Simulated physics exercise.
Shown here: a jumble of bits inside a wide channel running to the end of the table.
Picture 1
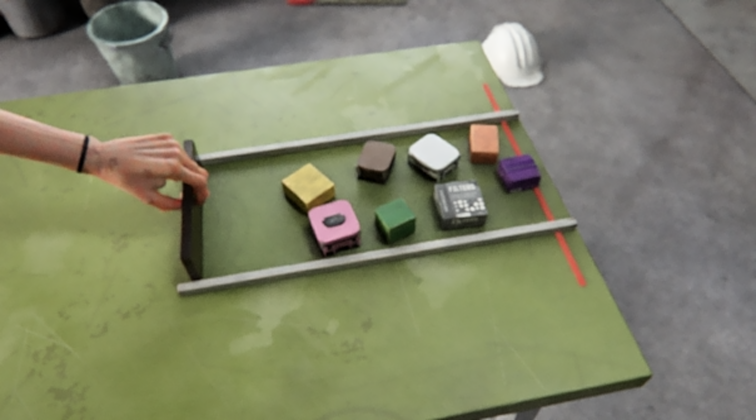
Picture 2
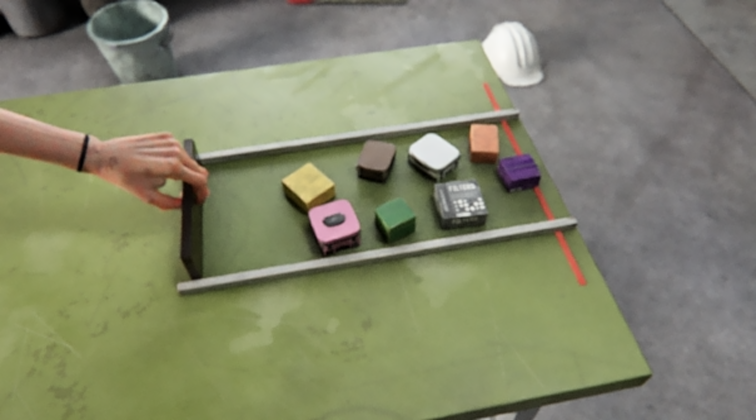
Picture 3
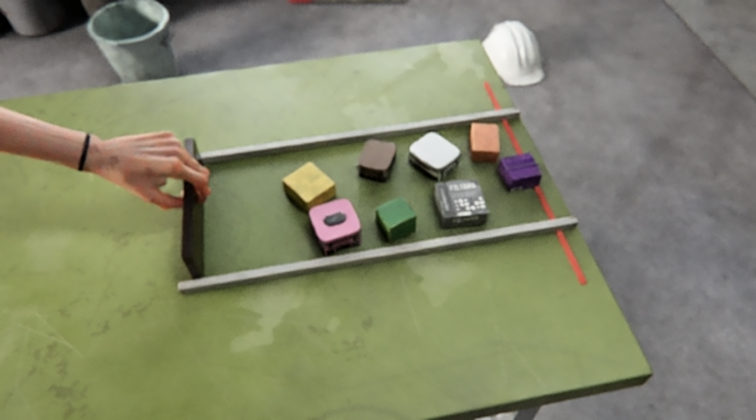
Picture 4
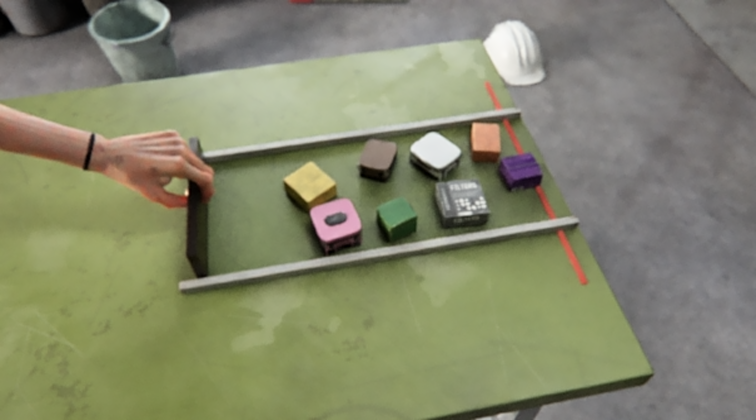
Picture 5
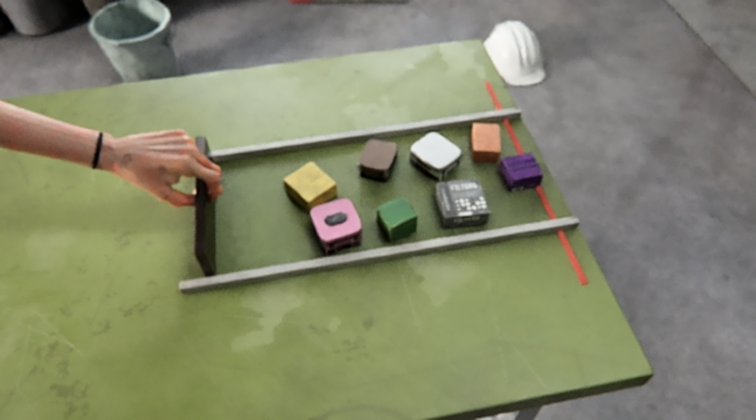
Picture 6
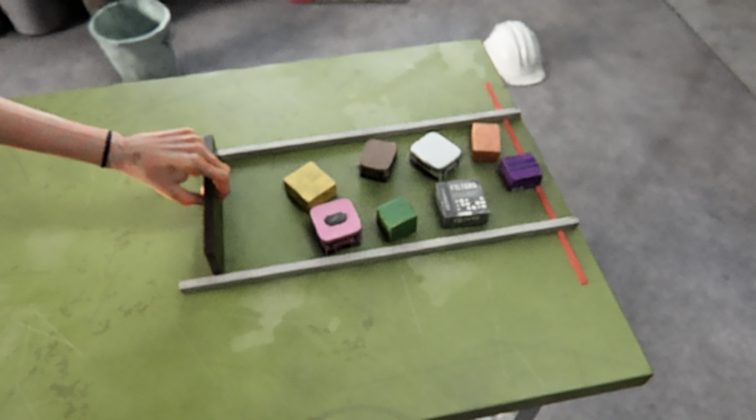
A hand slides a dark board slightly right between two rails, behind scattered coloured blocks.
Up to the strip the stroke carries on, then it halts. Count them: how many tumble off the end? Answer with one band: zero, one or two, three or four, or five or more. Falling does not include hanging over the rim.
Five or more.
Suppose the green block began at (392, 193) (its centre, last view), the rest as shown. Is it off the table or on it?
Then it comes down.
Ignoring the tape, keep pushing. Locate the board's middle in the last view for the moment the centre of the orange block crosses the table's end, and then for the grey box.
(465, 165) and (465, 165), more or less.
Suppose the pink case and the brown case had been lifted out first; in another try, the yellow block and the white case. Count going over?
In the first try 3, in the other 4.
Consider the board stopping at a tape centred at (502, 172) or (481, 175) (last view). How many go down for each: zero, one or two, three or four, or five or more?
At the first spot it would be more than four, and at the second three or four.
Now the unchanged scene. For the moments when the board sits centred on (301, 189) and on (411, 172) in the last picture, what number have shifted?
First 1, after that 8.
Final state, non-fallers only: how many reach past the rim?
Number: 3.
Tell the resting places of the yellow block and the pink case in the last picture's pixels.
In the last picture they sit at about (545, 158) and about (566, 192).
Soon after, none off yet; purple box at rest near (521, 172); orange block at rest near (486, 143); grey box at rest near (461, 203).
Then, none off yet; purple box moving near (527, 169); orange block at rest near (488, 143); grey box moved about its own width near (503, 196).
Further on, one off so far; purple box falling near (540, 296); orange block tipped well over near (555, 151); grey box tipped well over near (574, 185).
At rest, the number that fall off is five or more; fallen, green block, white case, grey box, orange block and purple box.
